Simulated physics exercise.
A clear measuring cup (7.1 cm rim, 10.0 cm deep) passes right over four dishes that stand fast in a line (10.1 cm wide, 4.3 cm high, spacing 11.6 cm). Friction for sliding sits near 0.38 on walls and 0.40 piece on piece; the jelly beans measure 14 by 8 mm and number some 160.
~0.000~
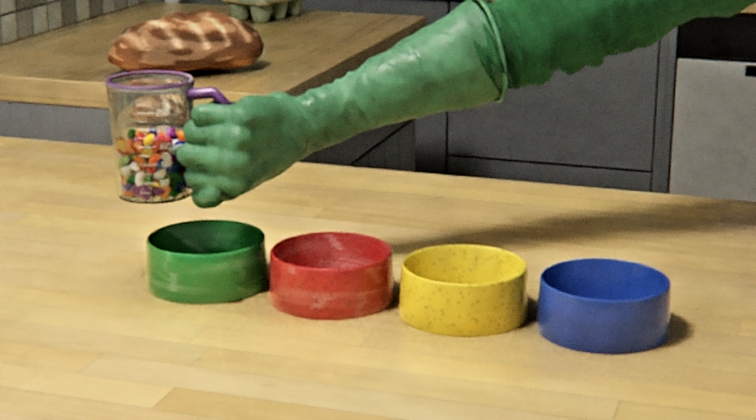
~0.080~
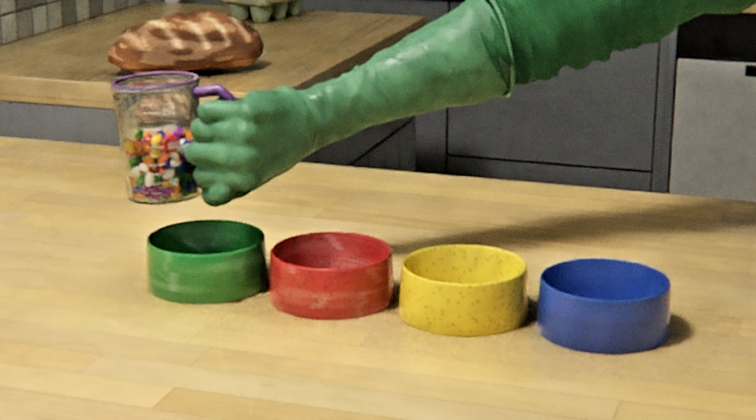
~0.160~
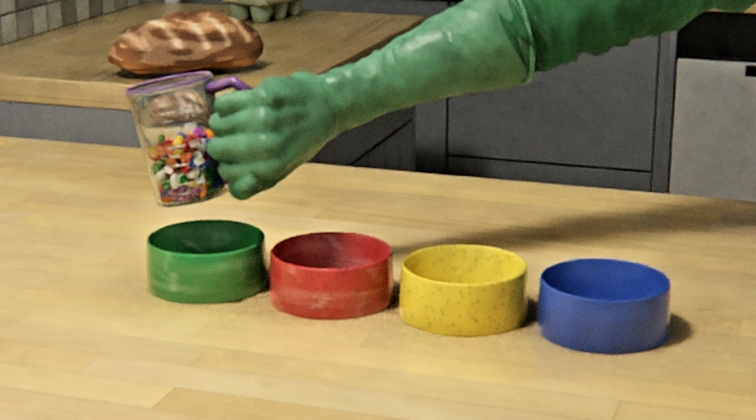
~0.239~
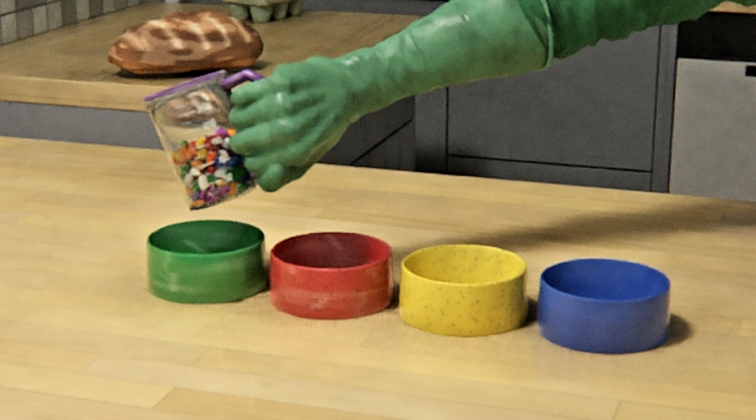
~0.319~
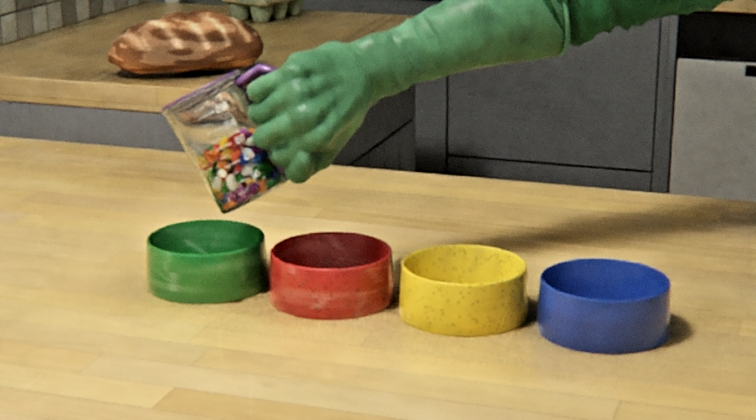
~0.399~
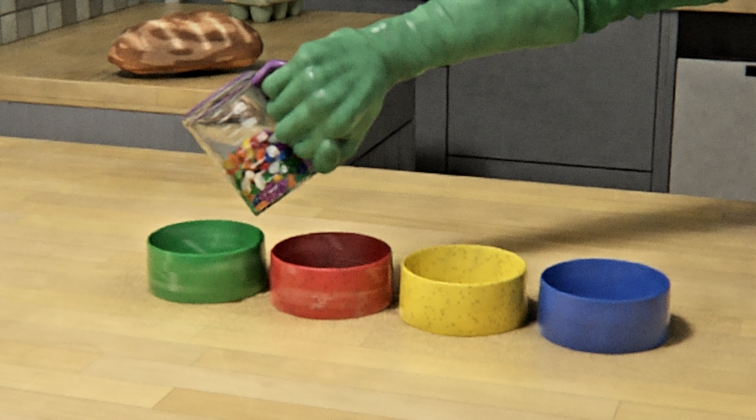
On a pale wooden kitchen counter, a green-gloved hand holds a clear cup of colourful jelly beans upright above a row of green, red, yellow and blue dishes. The hand moves a short way right, steadily tilting the cup until it leans steeply, the candies shifting inside, while the dishes stay still.
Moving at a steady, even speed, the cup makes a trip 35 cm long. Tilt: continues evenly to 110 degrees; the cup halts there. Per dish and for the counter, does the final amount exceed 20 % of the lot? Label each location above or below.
Labels - red dish: Below, blue dish: Below, green dish: Below, yellow dish: Above, counter: Below.
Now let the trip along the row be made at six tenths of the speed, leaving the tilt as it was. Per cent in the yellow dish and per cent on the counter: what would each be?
In that case: Yellow 20, and counter 10.
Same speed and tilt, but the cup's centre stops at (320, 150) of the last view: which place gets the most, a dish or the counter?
Green.
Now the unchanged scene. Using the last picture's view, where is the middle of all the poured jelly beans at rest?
In the last view, approximately (463, 294).
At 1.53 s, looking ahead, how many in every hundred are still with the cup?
Approx. 50 % - an estimate.
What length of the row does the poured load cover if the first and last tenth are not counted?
Length: About 6 cm.
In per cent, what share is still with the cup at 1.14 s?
Roughly 90 per cent, give or take.
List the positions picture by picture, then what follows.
In the first picture, cup at (153, 137), tilt 0 degrees, lip at (113, 78), moved 0.0 cm; middle of the pieces at (150, 166); green dish at (206, 238); red dish at (331, 251); yellow dish at (464, 265); blue dish at (605, 280).
In the second picture, cup at (160, 138), tilt 3 degrees, lip at (118, 80), moved 0.7 cm; middle of the pieces at (159, 167).
In the third picture, cup at (182, 140), tilt 11 degrees, lip at (133, 88), moved 2.8 cm; middle of the pieces at (184, 169).
In the fourth picture, cup at (205, 142), tilt 20 degrees, lip at (150, 97), moved 4.9 cm; middle of the pieces at (211, 171).
In the fifth picture, cup at (228, 144), tilt 29 degrees, lip at (168, 108), moved 7.1 cm; middle of the pieces at (238, 172).
In the sixth picture, cup at (252, 146), tilt 37 degrees, lip at (188, 120), moved 9.3 cm; middle of the pieces at (266, 173); green dish at (206, 238); red dish at (331, 251); yellow dish at (464, 265); blue dish at (605, 280). Its pace works out near 110 degrees a second; the hand travels 28 cm a second.
Then, at 0.84 s, tilt 86 degrees; cup holds 100 %.
After 1.14 s, tilt 110 degrees; cup holds 90 %, yellow 5 %.
After 1.53 s, tilt 110 degrees; cup holds 50 %, yellow 50 %.
By 2.8 s all is still; red 0 %, blue 0 %, green 0 %, yellow 95 %, counter 0 %.
